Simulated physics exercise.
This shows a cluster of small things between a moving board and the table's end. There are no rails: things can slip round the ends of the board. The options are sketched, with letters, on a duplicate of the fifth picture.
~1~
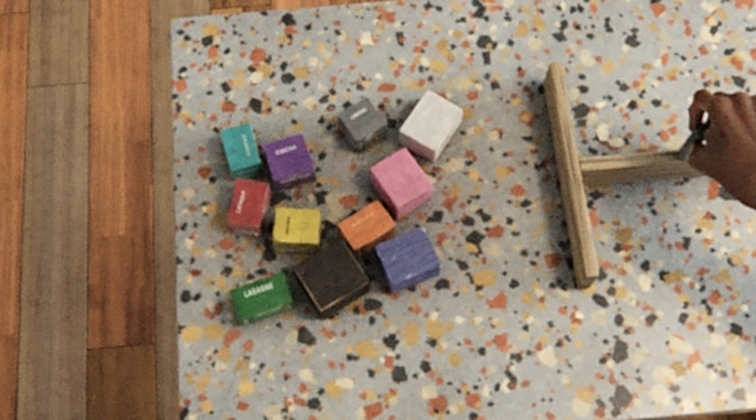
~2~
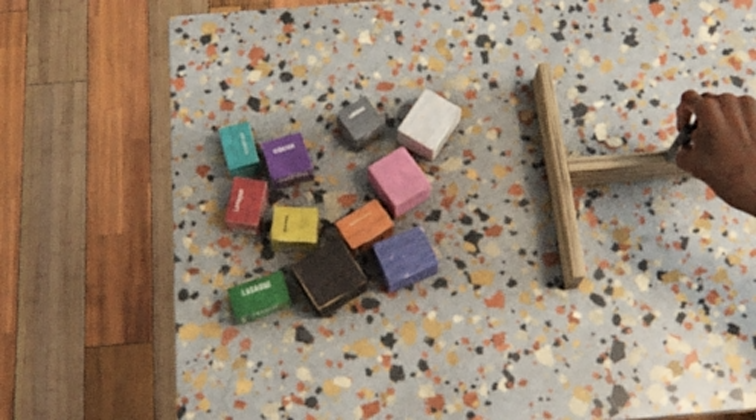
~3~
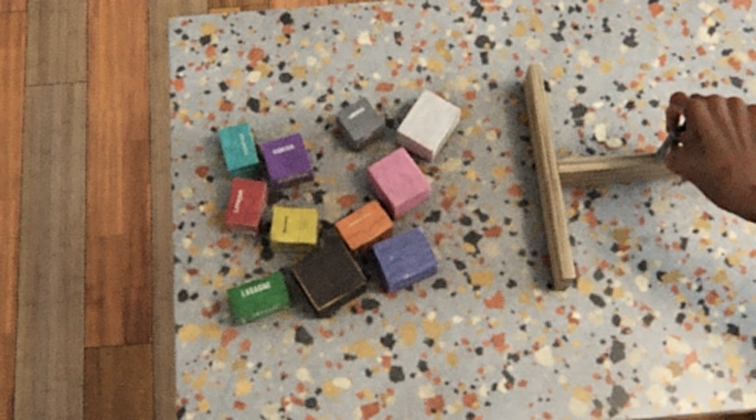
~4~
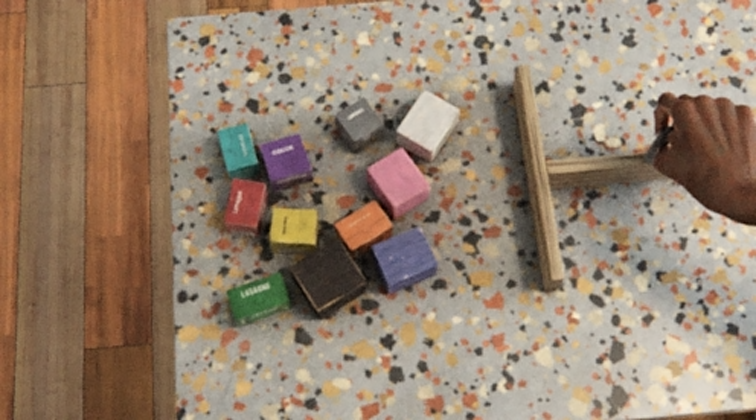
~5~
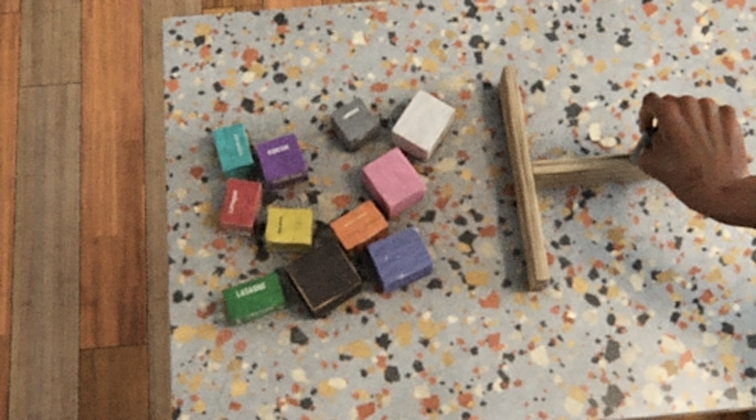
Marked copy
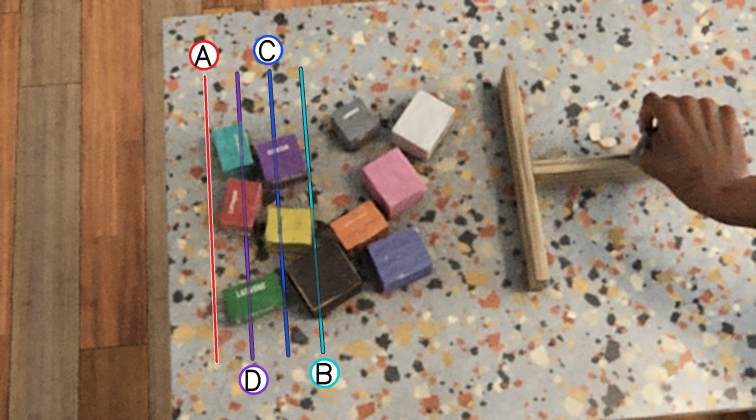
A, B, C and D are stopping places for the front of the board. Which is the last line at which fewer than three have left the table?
Up to line C.
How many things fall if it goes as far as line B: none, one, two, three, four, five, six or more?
The count is none.
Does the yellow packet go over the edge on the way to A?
Yes.
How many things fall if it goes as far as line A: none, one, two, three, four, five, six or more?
In all, six or more.
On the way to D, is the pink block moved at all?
Yes.
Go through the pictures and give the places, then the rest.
In the first picture, orange packet (367, 230); purple box (290, 162); yellow packet (298, 230).
In the second picture, board (562, 165); grey packet (361, 124).
In the third picture, board (551, 167); pink block (398, 183).
In the fourth picture, board (540, 168); black block (329, 279).
In the fifth picture, board (526, 168); blue block (400, 260); red packet (241, 207); orange packet (360, 230).
On the marked copy, A at (211, 212); B at (311, 203); C at (278, 206); D at (245, 209).
Following C. Soon after the start, board (437, 176); grey packet (345, 125); white block (392, 135).
Later, board (348, 183); green packet (204, 311); red packet (207, 195).
In the end, board (281, 189); red packet over the edge; green packet over the edge; two fallen.
As for the rest, A drops eight; B is within the limit but short; D drops five.
